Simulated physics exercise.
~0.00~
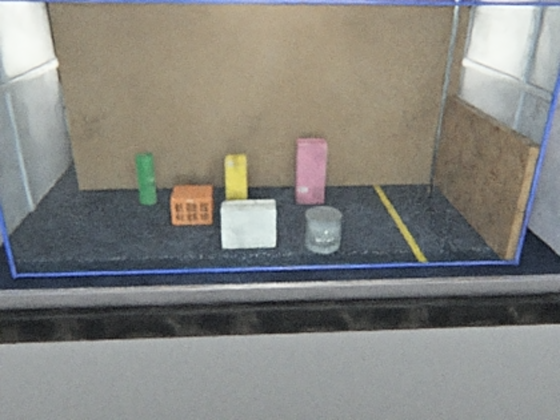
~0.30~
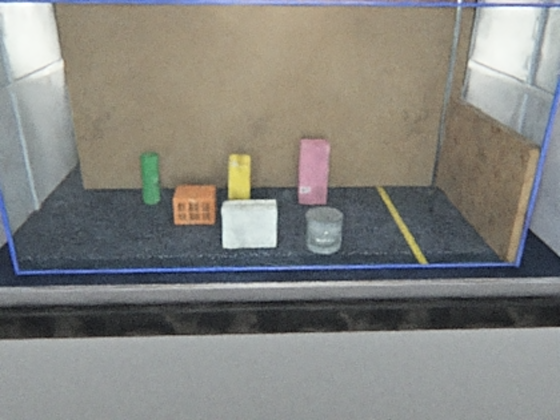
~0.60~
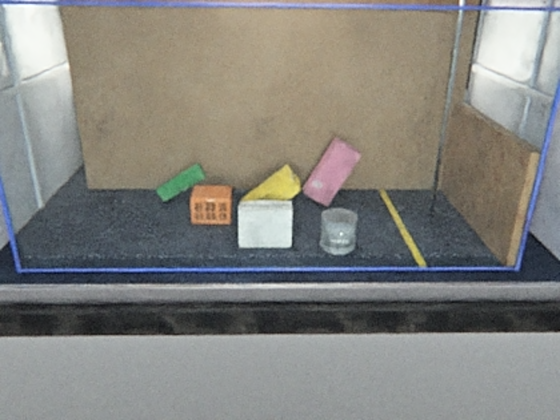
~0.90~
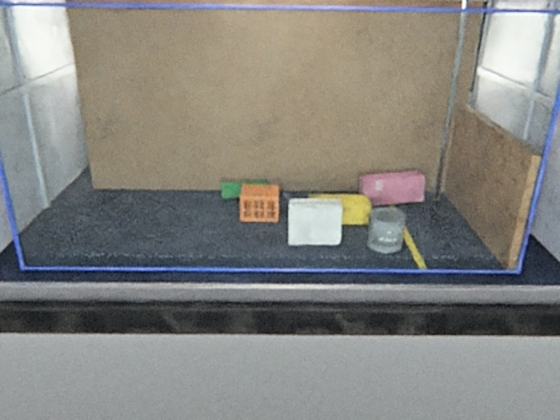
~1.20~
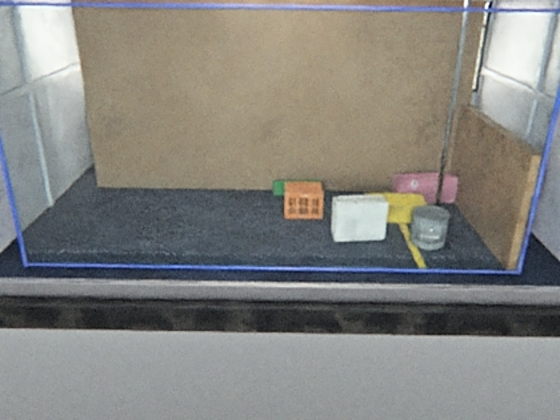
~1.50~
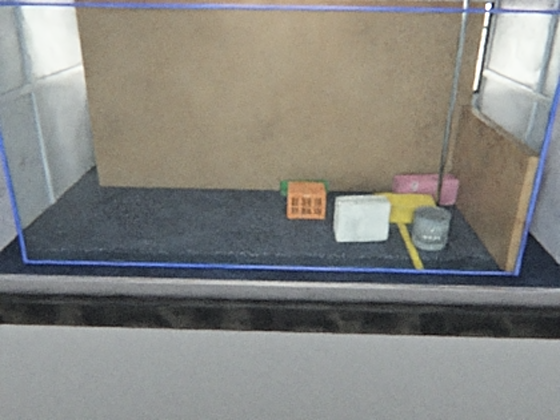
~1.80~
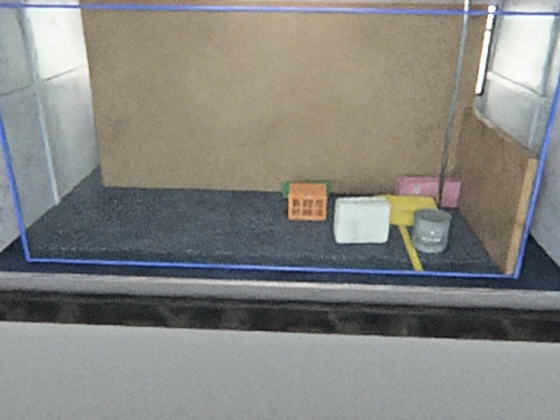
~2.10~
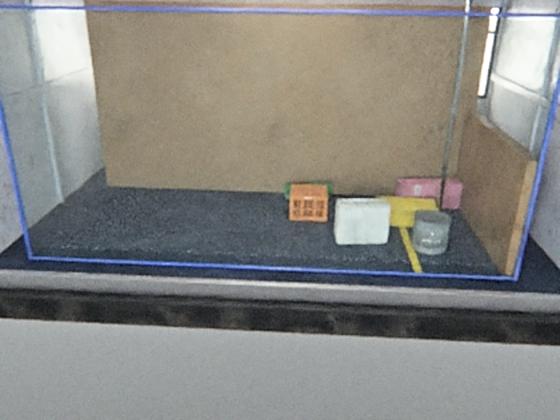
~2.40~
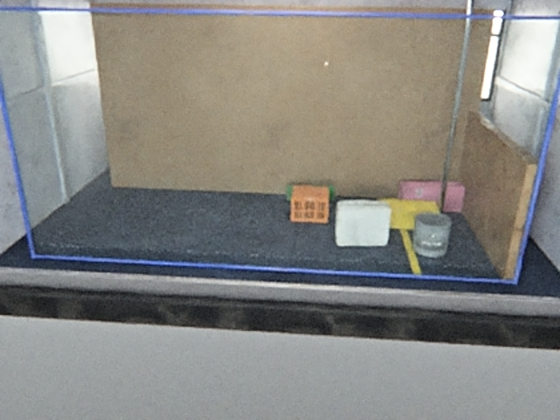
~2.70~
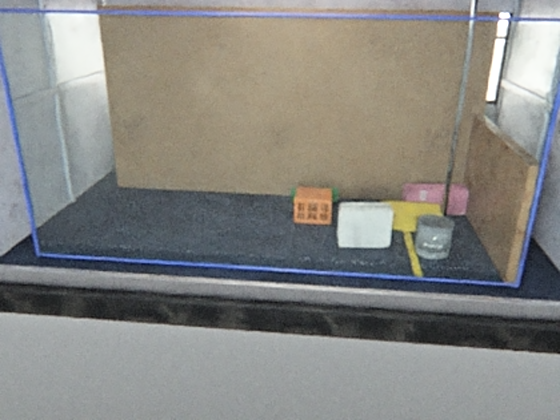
Inside an open-fronted bay with a brown back wall, a green roll, an orange crate, a yellow box, a white carton, a pink box and a grey bucket stand on a dark floor, left of a yellow line. After a still start, the green, yellow and pink pieces tip over while everything shifts right. The toppled pieces lie flat and keep sliding with the upright carton, crate and bucket. The movement then dies away and all settle. The bucket and pink box rest beyond the line, while the roll, crate and carton stop short of it.
